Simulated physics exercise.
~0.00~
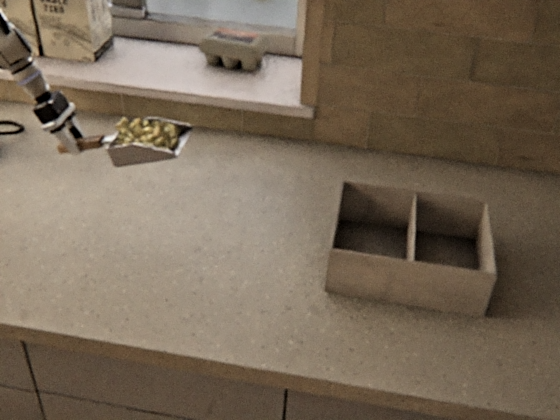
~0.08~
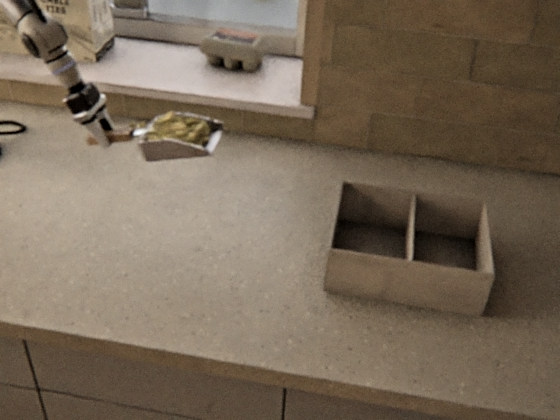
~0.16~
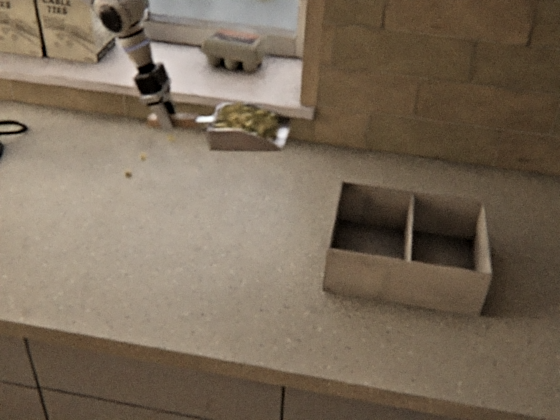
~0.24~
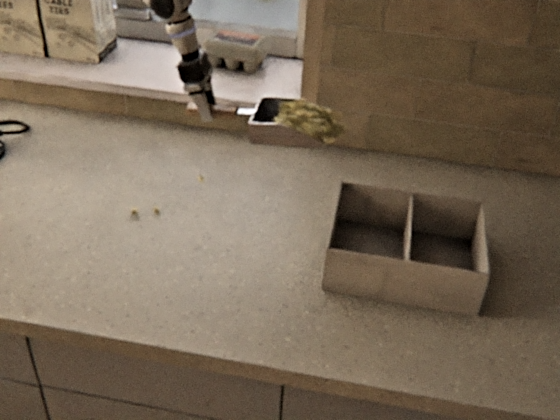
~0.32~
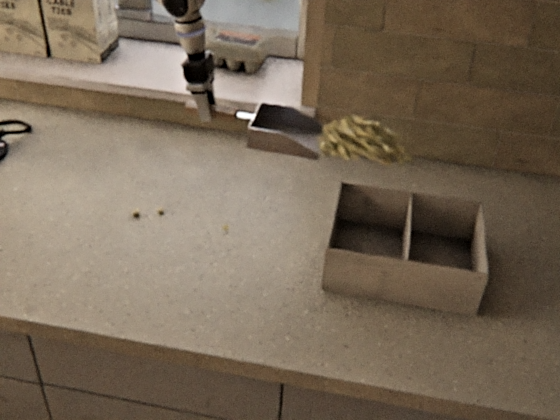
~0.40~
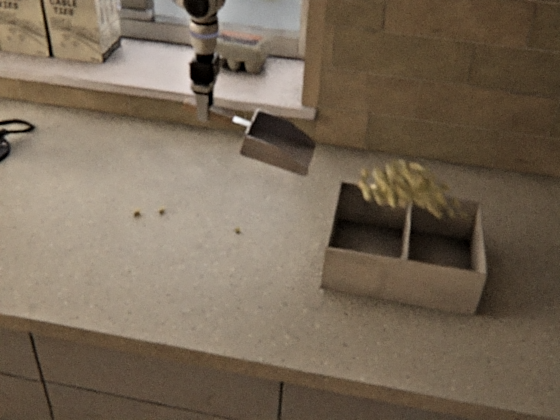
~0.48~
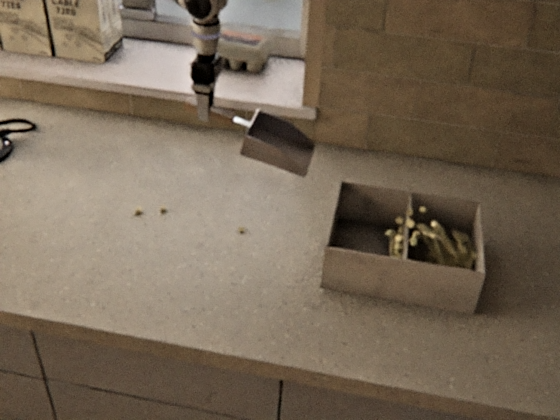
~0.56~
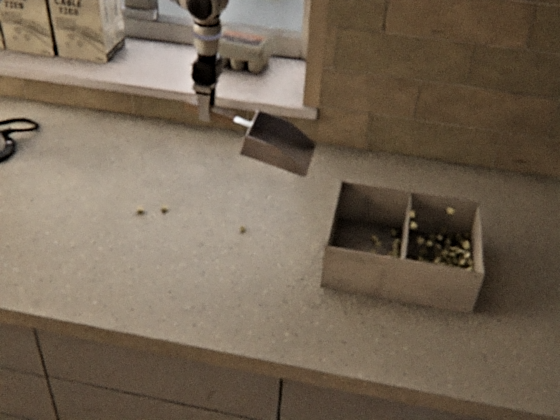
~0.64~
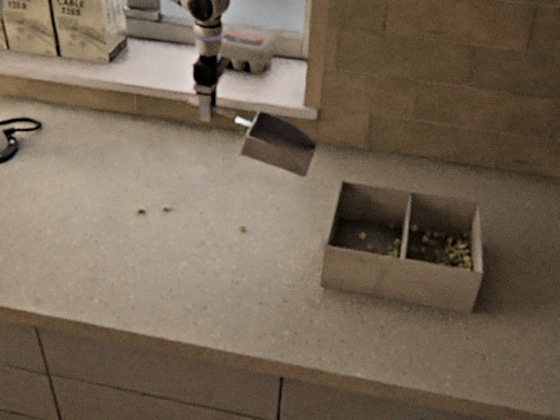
A robot arm swings a scoop right and flings vegetable pieces mostly into a divided box's far compartment.
